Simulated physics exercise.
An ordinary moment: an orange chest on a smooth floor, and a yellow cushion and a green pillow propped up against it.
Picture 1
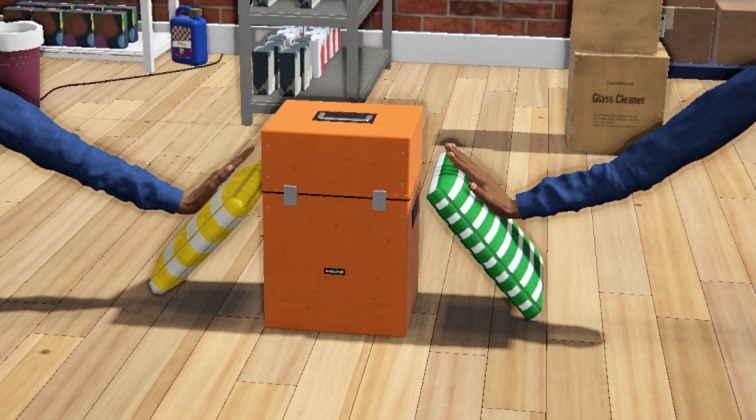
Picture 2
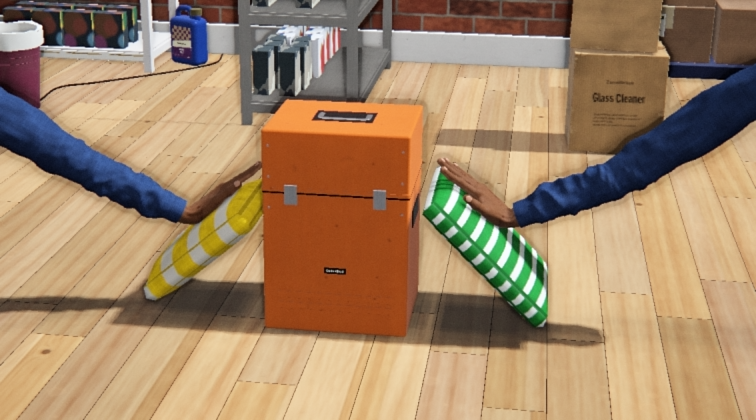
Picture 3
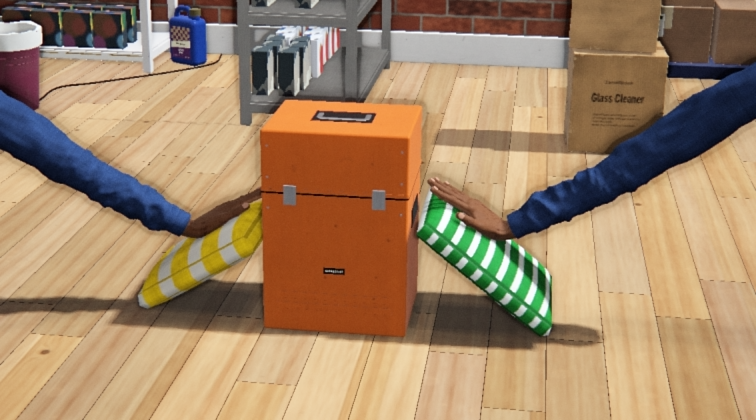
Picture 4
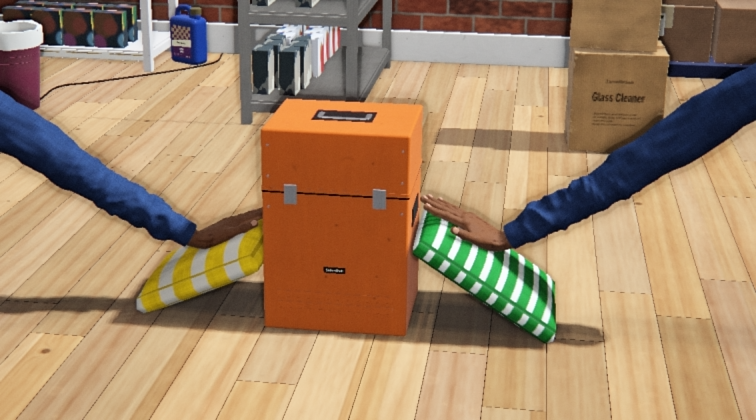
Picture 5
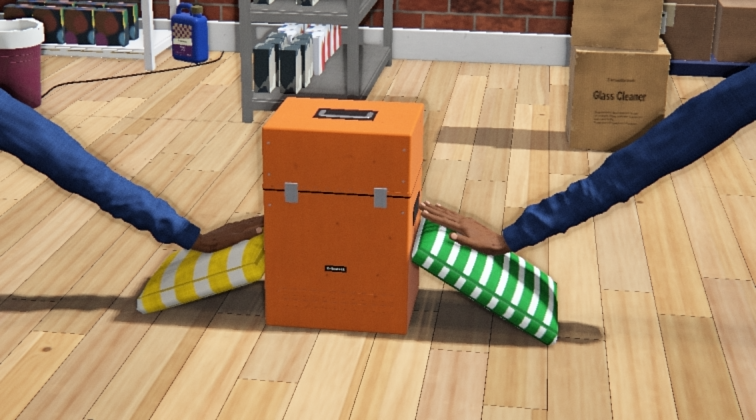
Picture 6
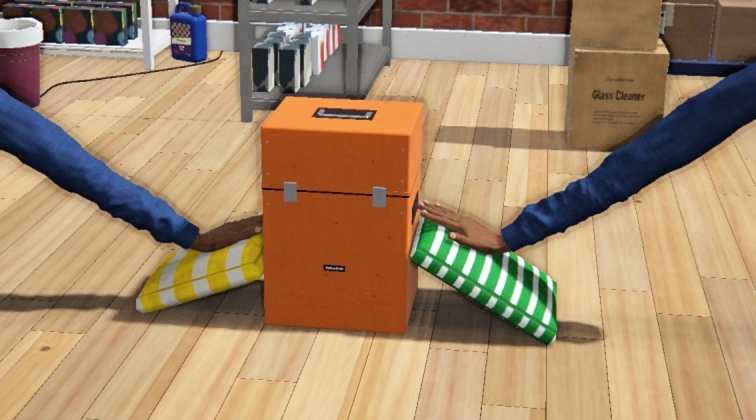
The video shows two hands touching a yellow-and-white cushion and a green-and-white pillow leaning on either side of an orange chest; the cushion and pillow slide down to a lower slant, their feet shifting slightly outward, while the chest stays still.
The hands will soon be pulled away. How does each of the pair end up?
Each ends like this: The yellow cushion lying down; the green pillow lying down.
Then, 0.32 s after the last picture, cushion flat on the floor near (211, 282); pillow flat on the floor near (497, 300).
At rest, cushion flat on the floor near (211, 282); pillow flat on the floor near (494, 301). The yellow cushion slides down flat and the green pillow slips and lies down.
